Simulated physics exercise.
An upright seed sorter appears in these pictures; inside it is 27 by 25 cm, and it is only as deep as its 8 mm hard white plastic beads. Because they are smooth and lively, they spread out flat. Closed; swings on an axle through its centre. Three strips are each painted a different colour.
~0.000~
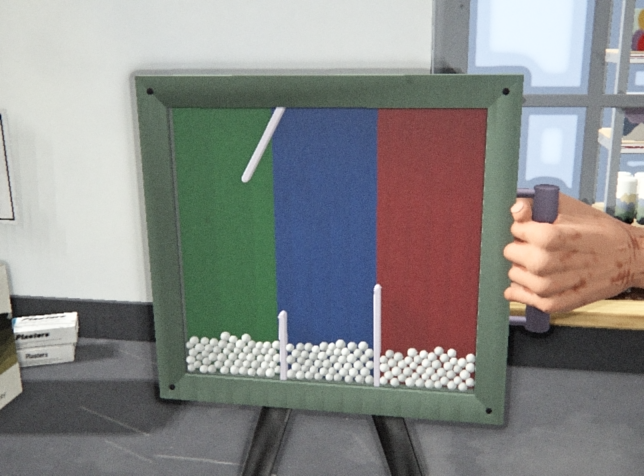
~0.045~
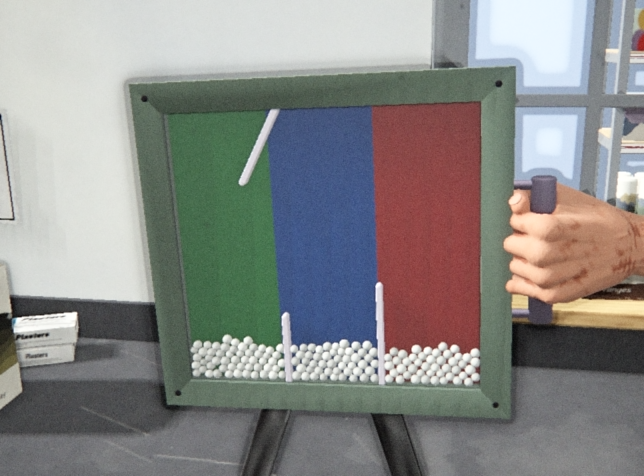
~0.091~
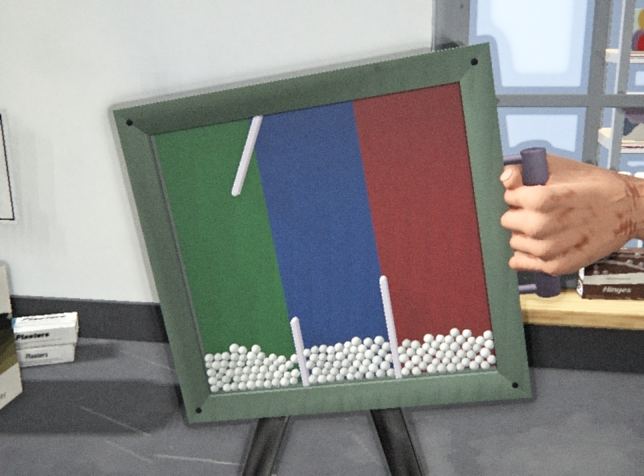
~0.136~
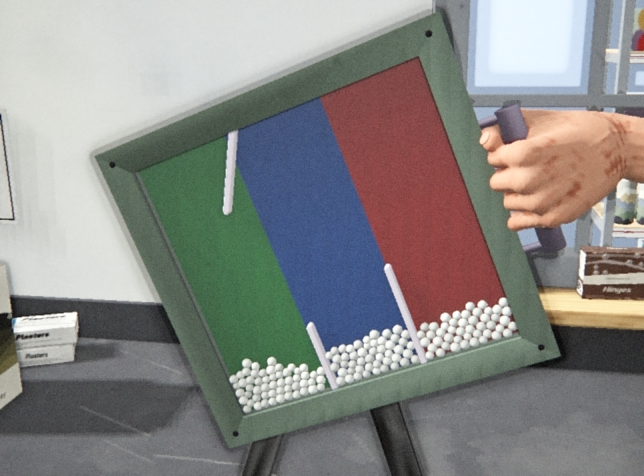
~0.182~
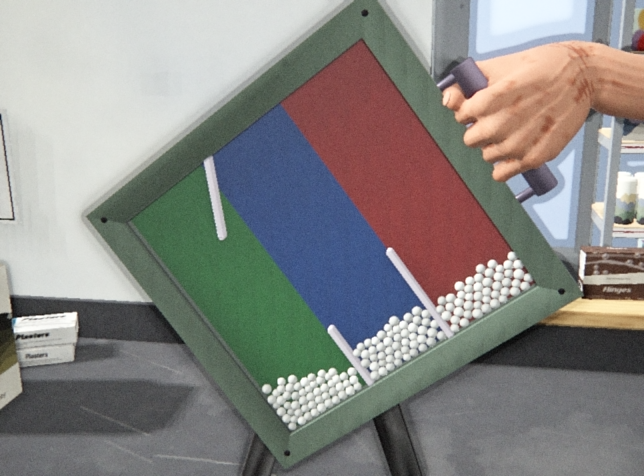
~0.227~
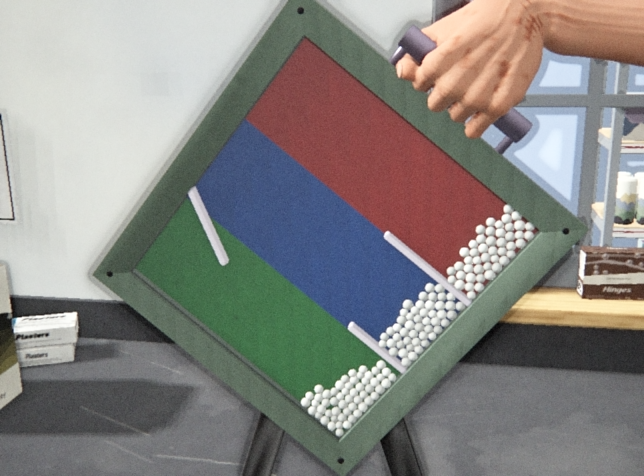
On a dark countertop, a hand gripped the handle of a square green frame and turned it steadily anticlockwise, while the small white beads heaped along its striped green, blue and red panel shifted and sloped.
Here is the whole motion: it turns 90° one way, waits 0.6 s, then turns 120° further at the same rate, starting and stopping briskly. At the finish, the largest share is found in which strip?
It is green.
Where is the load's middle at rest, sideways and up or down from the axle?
About 6 cm right and 7 cm below.
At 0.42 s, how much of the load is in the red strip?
It works out at about 30 percent.
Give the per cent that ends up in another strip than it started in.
My reckoning puts it near 65 percent.
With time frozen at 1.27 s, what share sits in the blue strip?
Roughly 10 per cent.
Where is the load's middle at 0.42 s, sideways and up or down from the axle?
Roughly 10 centimetres to the right and 1 centimetres below.
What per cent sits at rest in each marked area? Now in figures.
Tally: Red strip = 40; blue strip = 0; green strip = 60.
By 0.42 s, it stands 90° anticlockwise; the beads' middle is 10 cm right of and 1 cm below the centre; red 30 %, blue 30 %, green 35 %.
By 1.27 s, it stands 149° anticlockwise; the beads' middle is 7 cm right of and 5 cm below the centre; red 15 %, blue 10 %, green 75 %.
By 1.53 s, it has come round 210° anticlockwise; the beads' middle is 8 cm right of and 5 cm below the centre; red 25 %, blue 5 %, green 70 %.
At rest by 2.5 s, it has come round 210° anticlockwise; red 40 %, blue 0 %, green 60 %.
